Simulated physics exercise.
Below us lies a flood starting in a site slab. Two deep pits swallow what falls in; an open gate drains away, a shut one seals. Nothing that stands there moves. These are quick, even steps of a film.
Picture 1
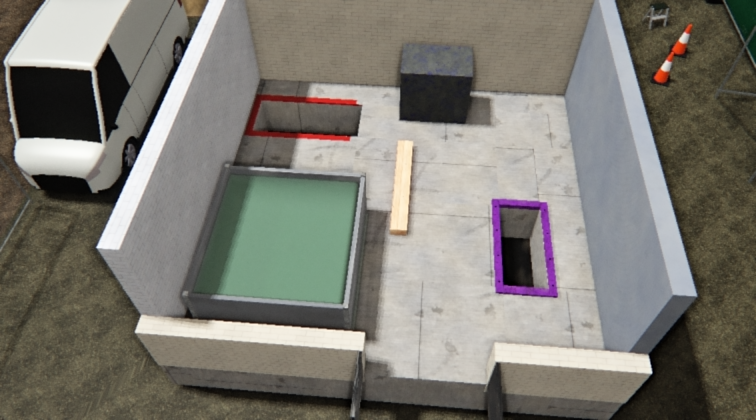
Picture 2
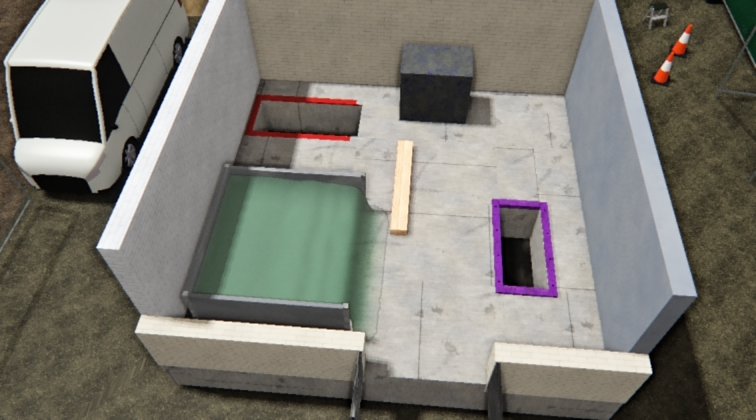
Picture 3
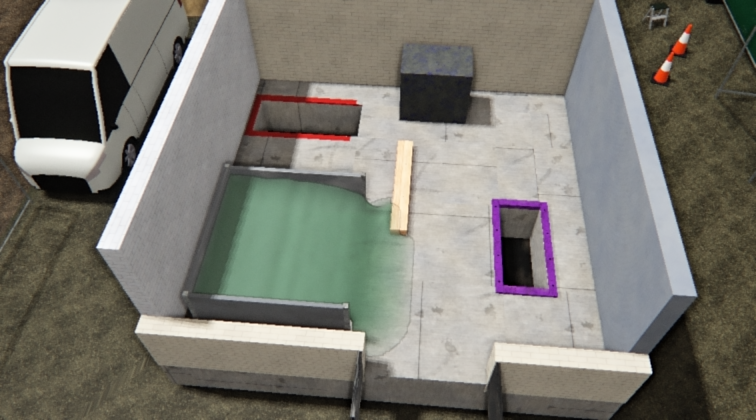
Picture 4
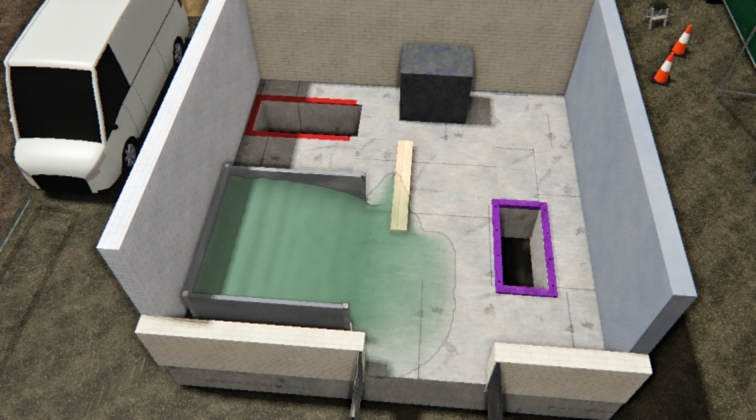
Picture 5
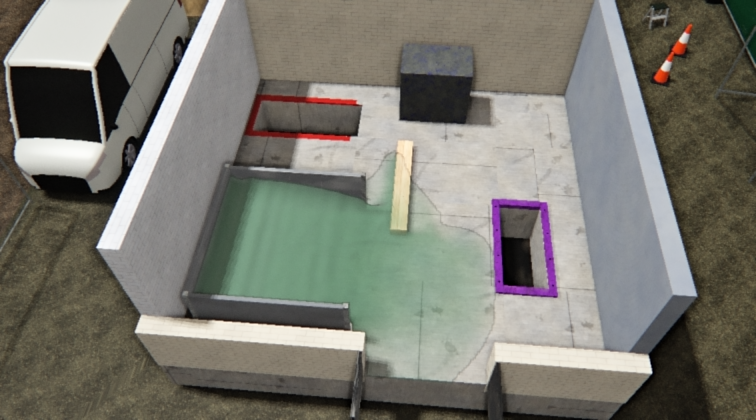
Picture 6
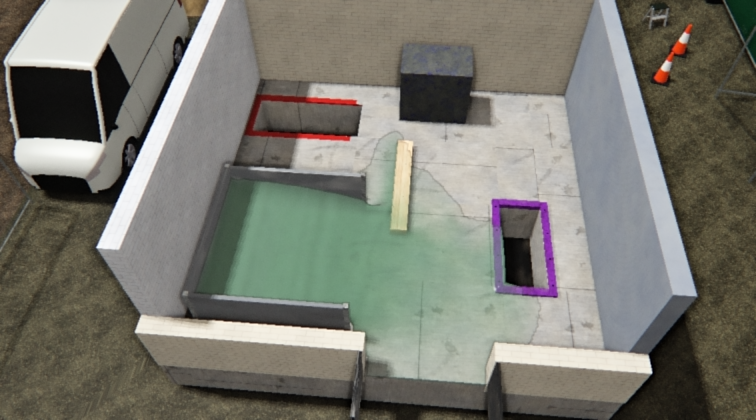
To begin with, green water sits still in a gray-walled tank on a pale slab, near a wooden plank and two pits rimmed red and purple. The tank's right side opens and water pours out, spreading rightward across the floor, around the plank and up to the purple rim.
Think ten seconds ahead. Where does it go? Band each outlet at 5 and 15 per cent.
One by one: The gate takes above 15 %; the purple pit takes above 15 %; the red pit takes from 5 to 15 %.
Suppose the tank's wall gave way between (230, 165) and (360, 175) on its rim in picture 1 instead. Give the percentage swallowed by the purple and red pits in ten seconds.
Roughly, in per cent: Purple 0, red 85.
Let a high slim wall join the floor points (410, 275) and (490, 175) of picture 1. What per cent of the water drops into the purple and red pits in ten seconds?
Parts in a hundred: Purple 12, red 20.
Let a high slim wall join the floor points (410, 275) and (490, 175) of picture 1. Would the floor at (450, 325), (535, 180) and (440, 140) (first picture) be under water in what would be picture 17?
In turn: Covered, no water, under water.
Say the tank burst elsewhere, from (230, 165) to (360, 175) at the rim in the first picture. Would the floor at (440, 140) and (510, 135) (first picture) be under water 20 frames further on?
In turn: Wet, awash.
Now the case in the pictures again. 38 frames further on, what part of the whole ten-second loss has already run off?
Roughly 85 per cent.
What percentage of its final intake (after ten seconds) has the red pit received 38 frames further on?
Some 55 per cent.
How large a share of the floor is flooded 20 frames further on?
Close to 70 %.
A moment on, water covers 50 % of the floor; the gate 2 %, the purple pit 7 %, the red pit 0 %.
Next, water covers 65 % of the floor; the gate 5 %, the purple pit 16 %, the red pit 1 %.
Then, water covers 70 % of the floor; the gate 9 %, the purple pit 27 %, the red pit 2 %.
Later, water covers 75 % of the floor; the gate 14 %, the purple pit 33 %, the red pit 5 %.
In the end, water covers 75 % of the floor; the gate 20 %, the purple pit 34 %, the red pit 9 %.
